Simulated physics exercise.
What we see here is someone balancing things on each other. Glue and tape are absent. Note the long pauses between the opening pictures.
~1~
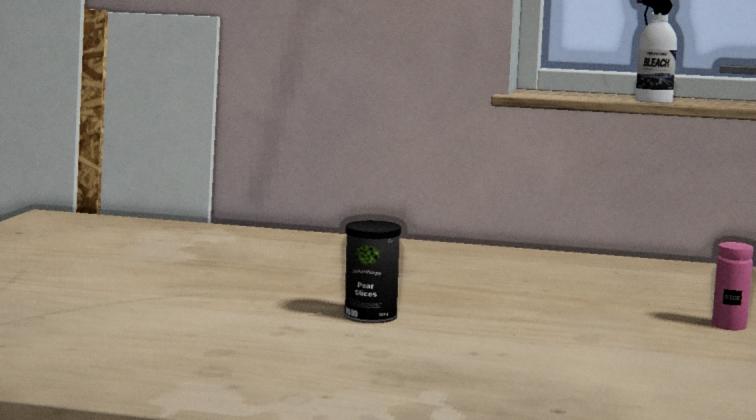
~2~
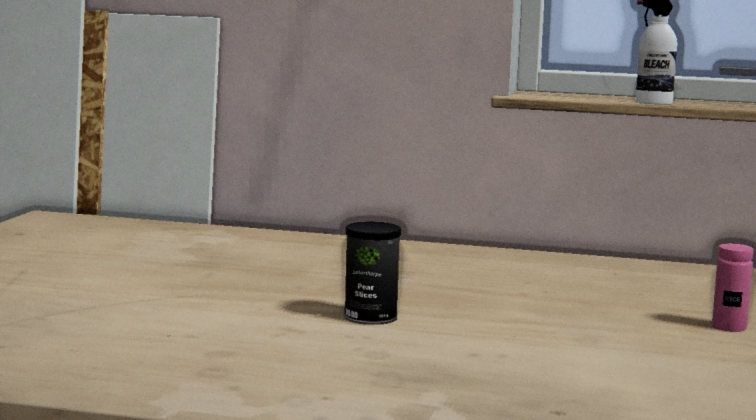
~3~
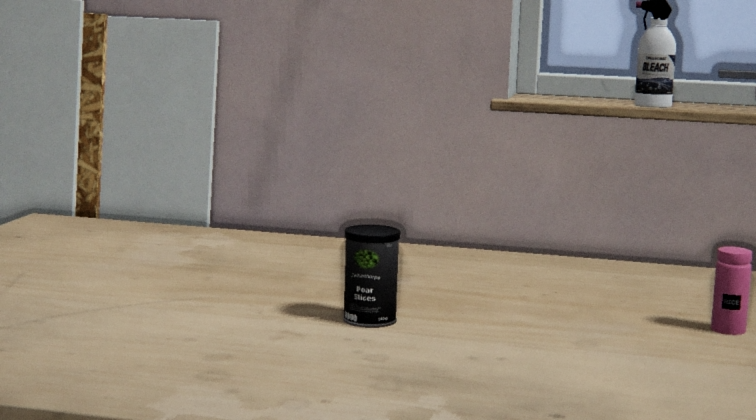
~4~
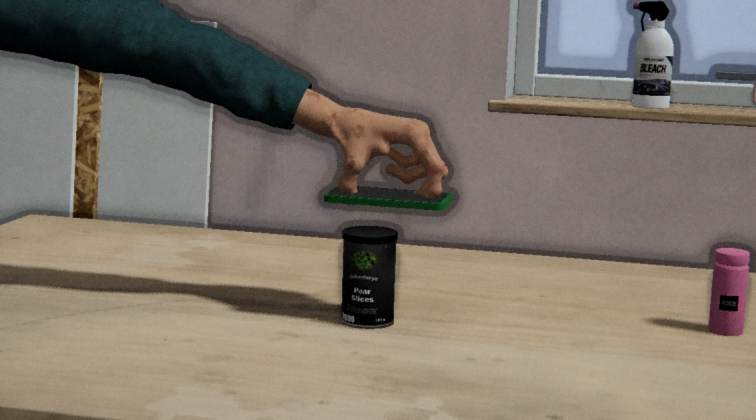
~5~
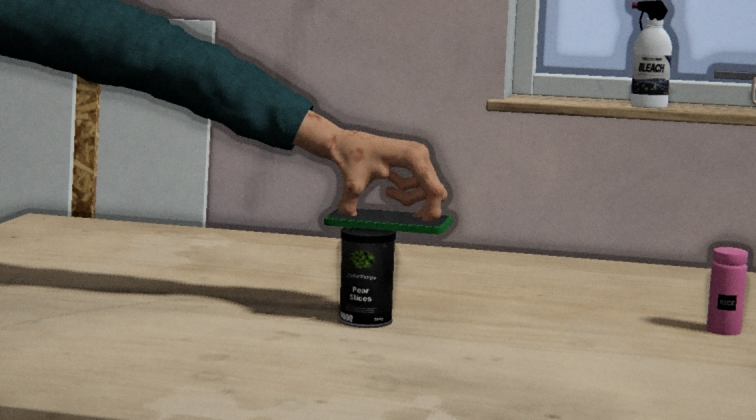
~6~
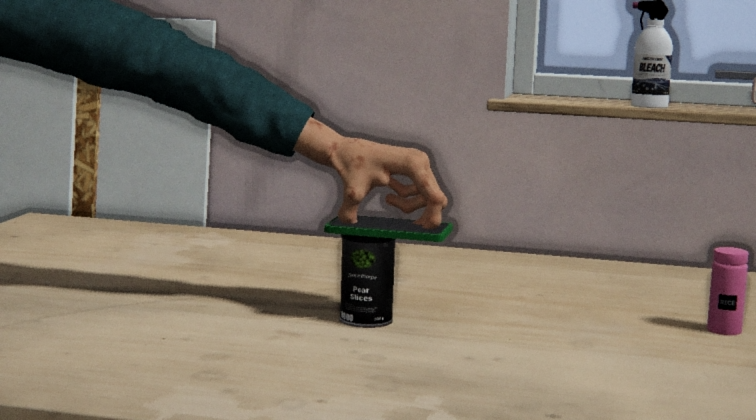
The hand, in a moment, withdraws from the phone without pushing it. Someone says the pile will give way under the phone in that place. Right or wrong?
Wrong, it holds.
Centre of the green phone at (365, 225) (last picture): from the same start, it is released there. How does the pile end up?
After that, the pile stays intact.
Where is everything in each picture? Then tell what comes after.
In the first frame, the last thing is not in view yet; black tin (372, 272).
In the second frame, the last thing is not in view yet; black tin (372, 273).
In the third frame, the last thing is not in view yet; black tin (371, 276).
In the fourth frame, still above its spot; green phone (389, 197); black tin (369, 277).
In the fifth frame, still above its spot; green phone (389, 220); black tin (367, 276).
In the sixth frame, in place under the hand; green phone (389, 228); black tin (368, 276).
Then, 0.20 s past the last view, nothing moves.
Then, 0.60 s past the last view, green phone resting near (389, 228).
Finally, all 3 still in place. Final places as the last picture's camera would see them, green phone near (389, 228). The pile stays up.
